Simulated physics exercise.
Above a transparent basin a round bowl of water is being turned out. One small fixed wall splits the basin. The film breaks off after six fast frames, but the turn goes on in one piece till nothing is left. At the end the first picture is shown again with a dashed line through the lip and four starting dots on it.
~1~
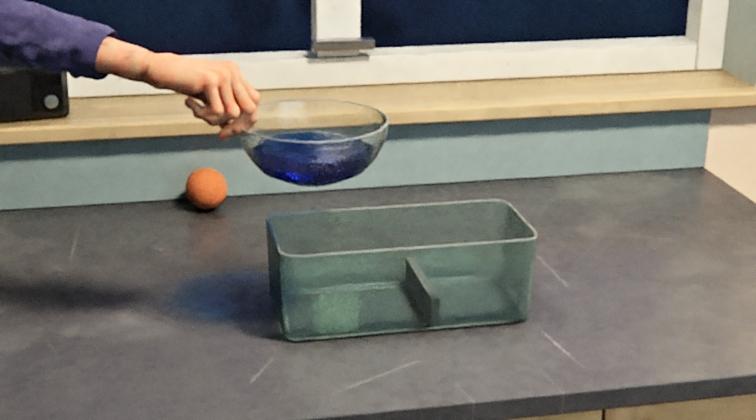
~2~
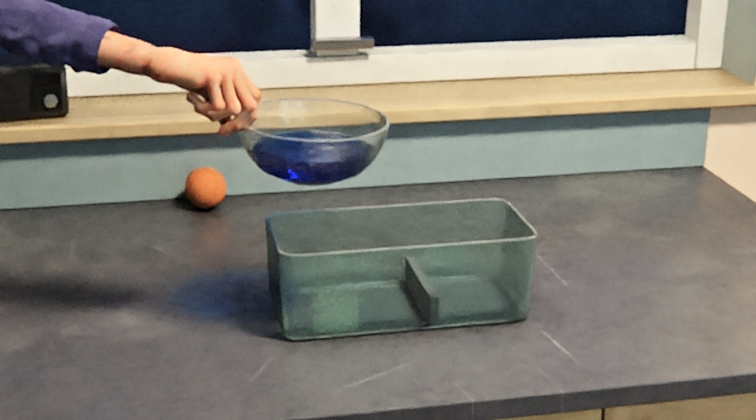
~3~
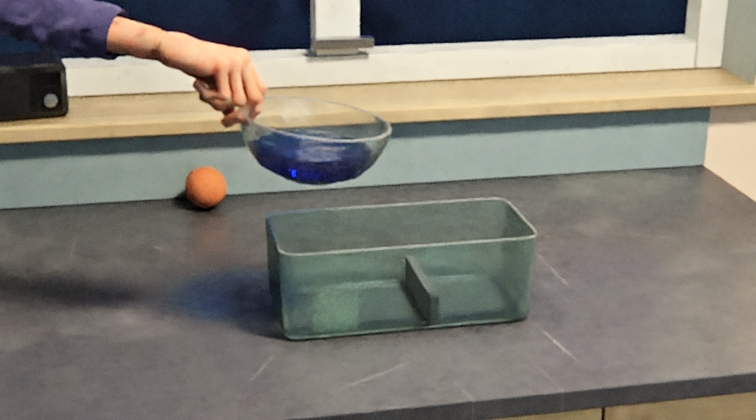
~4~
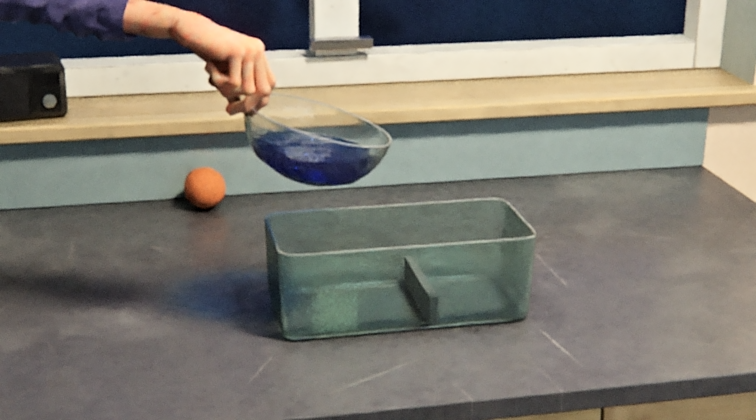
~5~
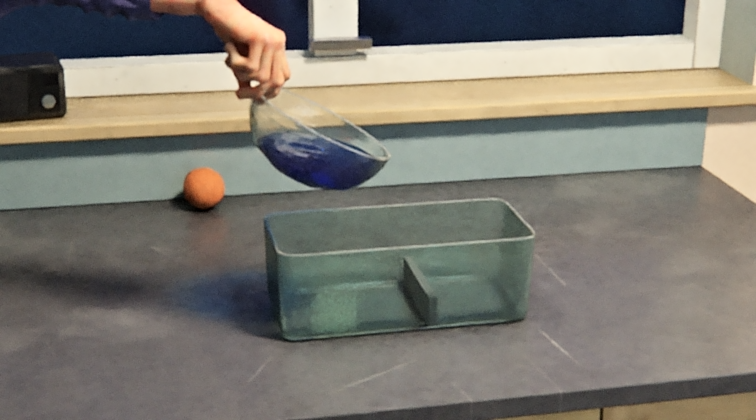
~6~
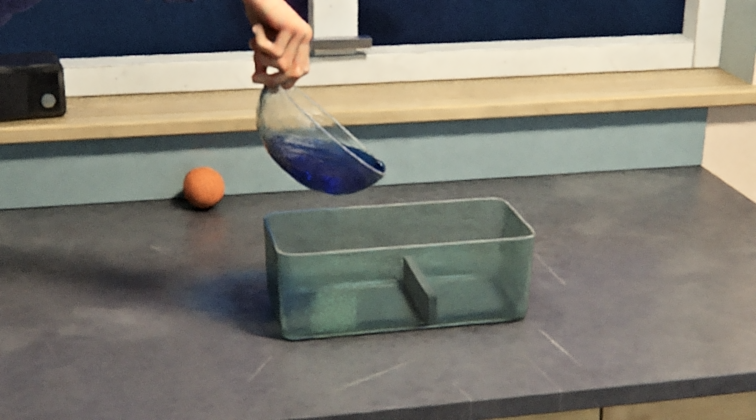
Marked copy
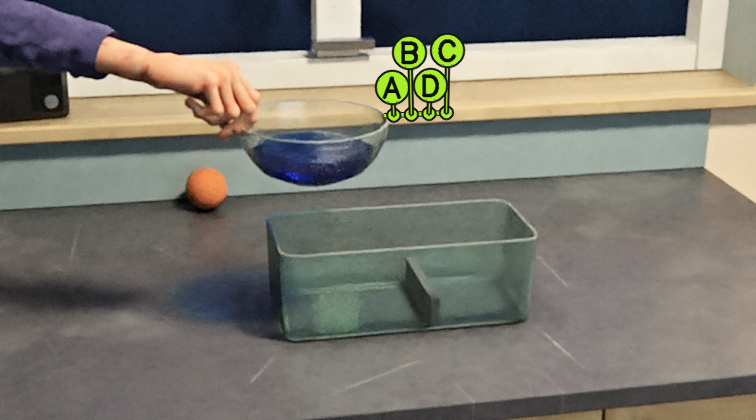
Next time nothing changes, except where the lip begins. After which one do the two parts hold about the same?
Use spot B.
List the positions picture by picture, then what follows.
Upright, lip at (385, 115); basin from (282, 339) to (529, 317); top of the wall at (422, 277); nothing has left yet.
Upright, lip at (385, 117); nothing has left yet.
Tipped about 8°, lip at (387, 123); nothing has left yet.
Tipped about 17°, lip at (388, 135); nothing has left yet.
Tipped about 28°, lip at (386, 150); nothing has left yet.
Tipped about 42°, lip at (382, 167); nothing has left yet.
On the marked copy, A at (393, 115); B at (411, 114); C at (446, 112); D at (428, 113).
With A, about 74 % ends left of the wall and 21 % right of it; 4 % is lost outside.
With B, about 47 % ends left of the wall and 50 % right of it; 4 % is lost outside.
With C, about 21 % ends left of the wall and 73 % right of it; 6 % is lost outside.
With D, about 35 % ends left of the wall and 63 % right of it; 3 % is lost outside.
